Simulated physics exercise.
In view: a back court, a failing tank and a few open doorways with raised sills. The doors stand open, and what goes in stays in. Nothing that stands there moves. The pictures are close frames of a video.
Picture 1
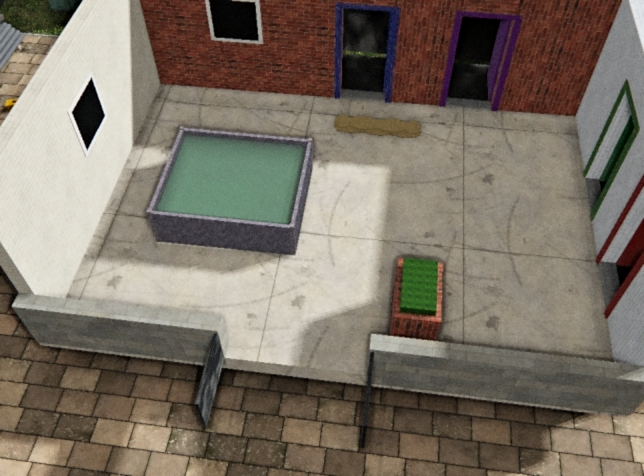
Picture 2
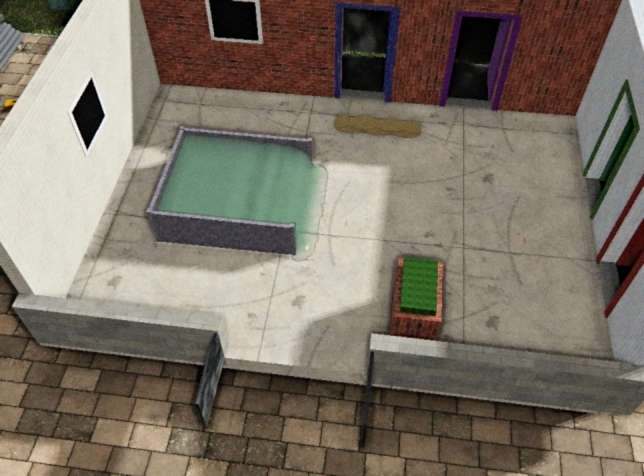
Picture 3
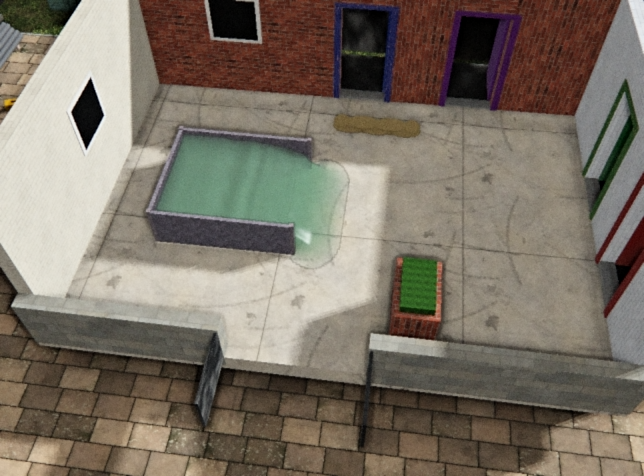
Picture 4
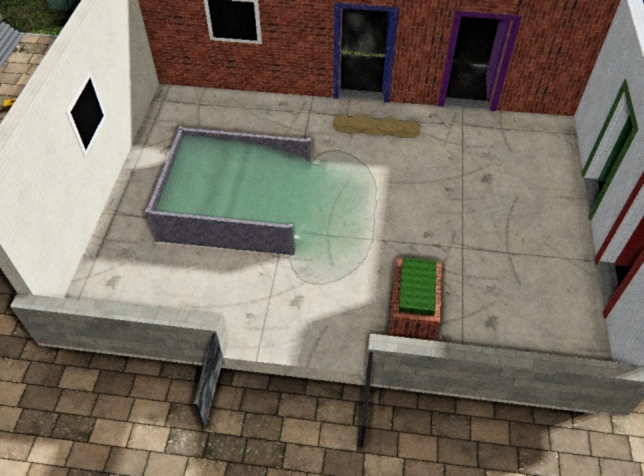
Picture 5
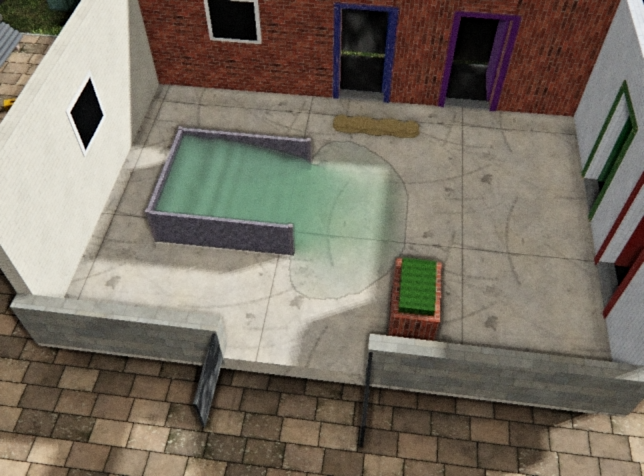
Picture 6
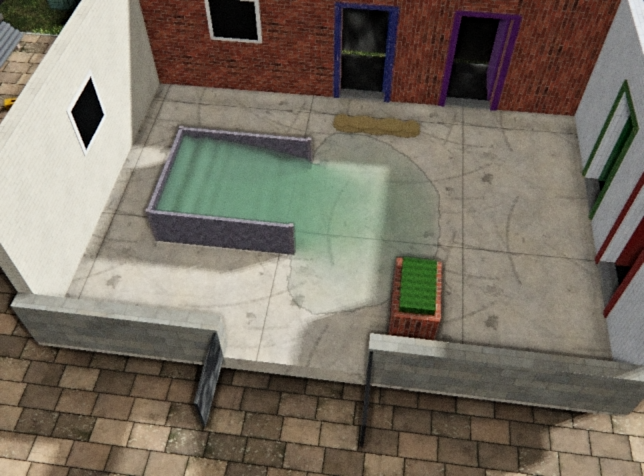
At first, a square tank of green water sits whole and still in a walled court with open doorways. Then its right side is gone and water pours out through the gap, spreading across the paving in a widening, rounded sheet that reaches the small brick planter.
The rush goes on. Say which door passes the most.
It is the green one.
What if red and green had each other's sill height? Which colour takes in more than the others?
I say the red-painted one.
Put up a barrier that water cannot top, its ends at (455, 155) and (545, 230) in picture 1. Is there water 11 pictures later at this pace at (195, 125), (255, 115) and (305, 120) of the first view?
In turn: Dry, clear, clear.
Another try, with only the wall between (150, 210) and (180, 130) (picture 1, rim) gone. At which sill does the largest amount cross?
That is the green door.
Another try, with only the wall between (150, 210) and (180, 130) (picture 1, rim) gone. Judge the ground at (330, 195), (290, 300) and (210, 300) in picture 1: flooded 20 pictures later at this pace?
In turn: Dry, awash, wet.
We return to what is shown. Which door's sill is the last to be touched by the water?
I say the blue one.
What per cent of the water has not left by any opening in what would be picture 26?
I make it 90 per cent.
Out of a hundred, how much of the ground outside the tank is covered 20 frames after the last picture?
Some 55 per cent.
A moment on, water covers 35 % of the floor; purple door not reached, red door not reached, blue door not reached, green door not reached.
Next, water covers 50 % of the floor; purple door not reached, red door a trickle in, blue door not reached, green door some in.
Then, water covers 55 % of the floor; purple door a trickle in, red door a lot in, blue door not reached, green door a lot in.
Later, water covers 60 % of the floor; purple door some in, red door a lot in, blue door not reached, green door a lot in.
In the end, water covers 85 % of the floor; purple door some in, red door a lot in, blue door wet at the sill, nothing in, green door a lot in; the green door has let in the most.
